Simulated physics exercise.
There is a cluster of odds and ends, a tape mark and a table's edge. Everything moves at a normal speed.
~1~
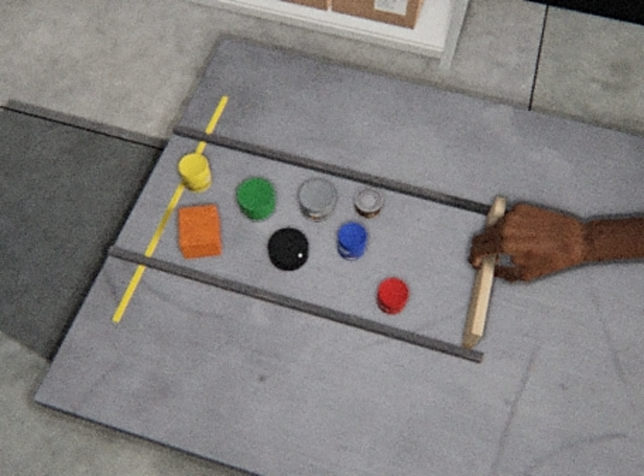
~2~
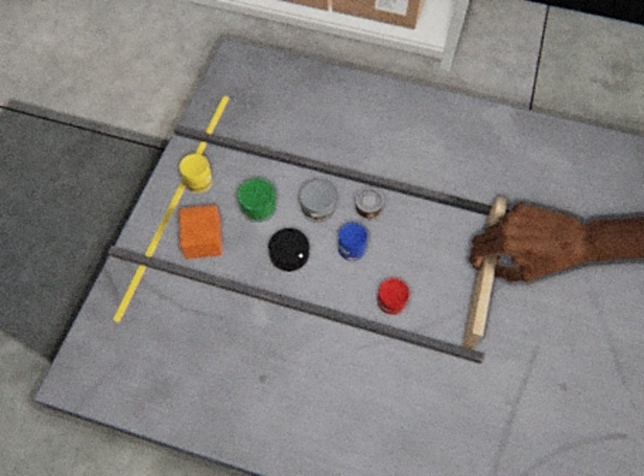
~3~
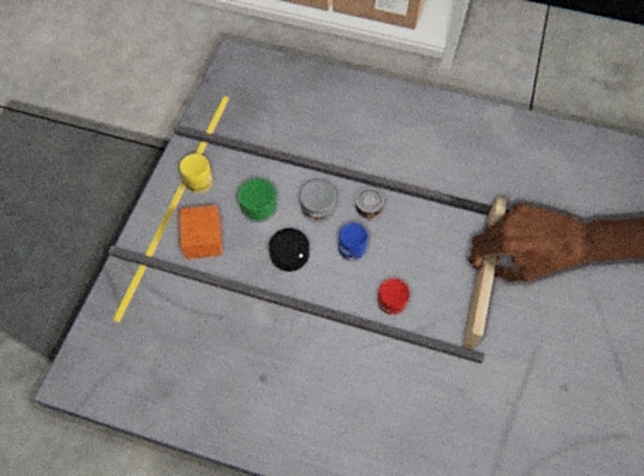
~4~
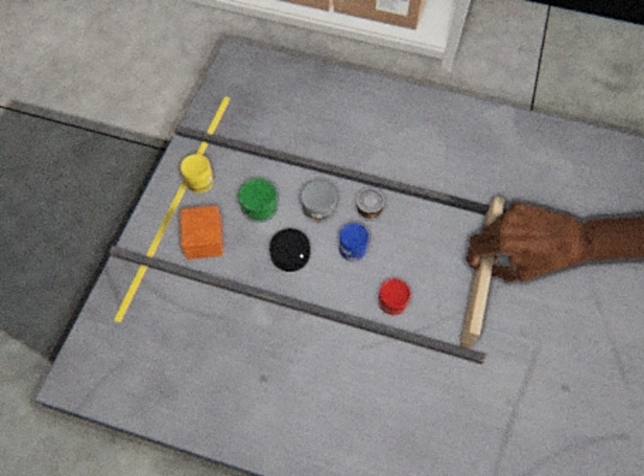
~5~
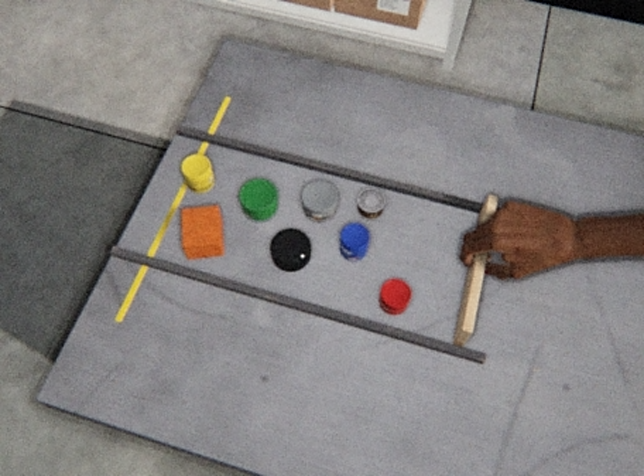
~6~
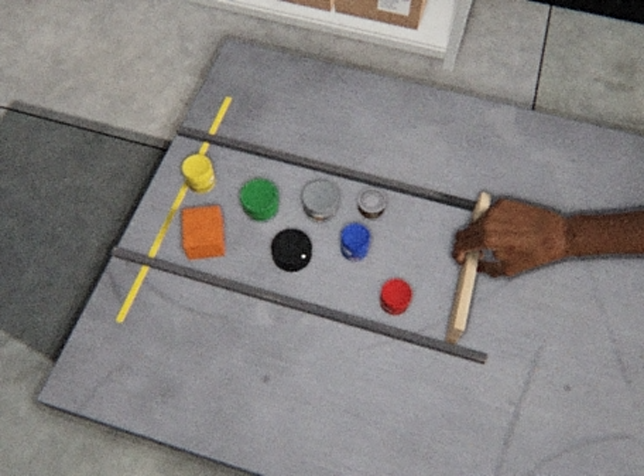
A hand holds a wooden board still, then slides it slightly left toward small colored objects.
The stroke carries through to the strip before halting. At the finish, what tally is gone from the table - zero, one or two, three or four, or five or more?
The tally gone is three or four.
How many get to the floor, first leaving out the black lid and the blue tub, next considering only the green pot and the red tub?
2 and 2.
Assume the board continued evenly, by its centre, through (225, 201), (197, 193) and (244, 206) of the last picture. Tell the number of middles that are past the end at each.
Counts by place: 0 / 1 / 0.
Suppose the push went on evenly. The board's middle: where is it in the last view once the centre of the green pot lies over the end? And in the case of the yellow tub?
The middle is at (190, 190) when it's the green pot, and at (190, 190) when it's the yellow tub.
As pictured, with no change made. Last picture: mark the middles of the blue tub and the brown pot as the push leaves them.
Final spots - blue tub (164, 190), brown pot (189, 146).
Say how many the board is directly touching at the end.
Tally at the end: 4.
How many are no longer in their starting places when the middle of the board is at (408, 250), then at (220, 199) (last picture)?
At first I count 1, and then 8.
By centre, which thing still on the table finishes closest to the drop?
Foremost: The black lid.
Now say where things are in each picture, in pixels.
In the first picture, yellow tub (196, 174); orange block (200, 232); green pot (257, 200); board (484, 271); tape (176, 197).
In the second picture, orange block (201, 232); red tub (393, 297).
In the third picture, green pot (258, 201); grey pot (318, 202).
In the fourth picture, yellow tub (198, 174); black lid (290, 250).
In the fifth picture, orange block (203, 233); board (476, 268).
In the sixth picture, yellow tub (199, 175); orange block (204, 233); green pot (260, 201); board (469, 266); tape (180, 198).
Soon after, none off yet; yellow tub at rest near (199, 175); orange block at rest near (204, 233); green pot at rest near (260, 201).
Then, none off yet; yellow tub at rest near (199, 175); orange block moved a little near (187, 232); green pot moved about its own width near (226, 197).
By the end, the number that fall off is three or four; fallen, green pot, orange block and yellow tub.
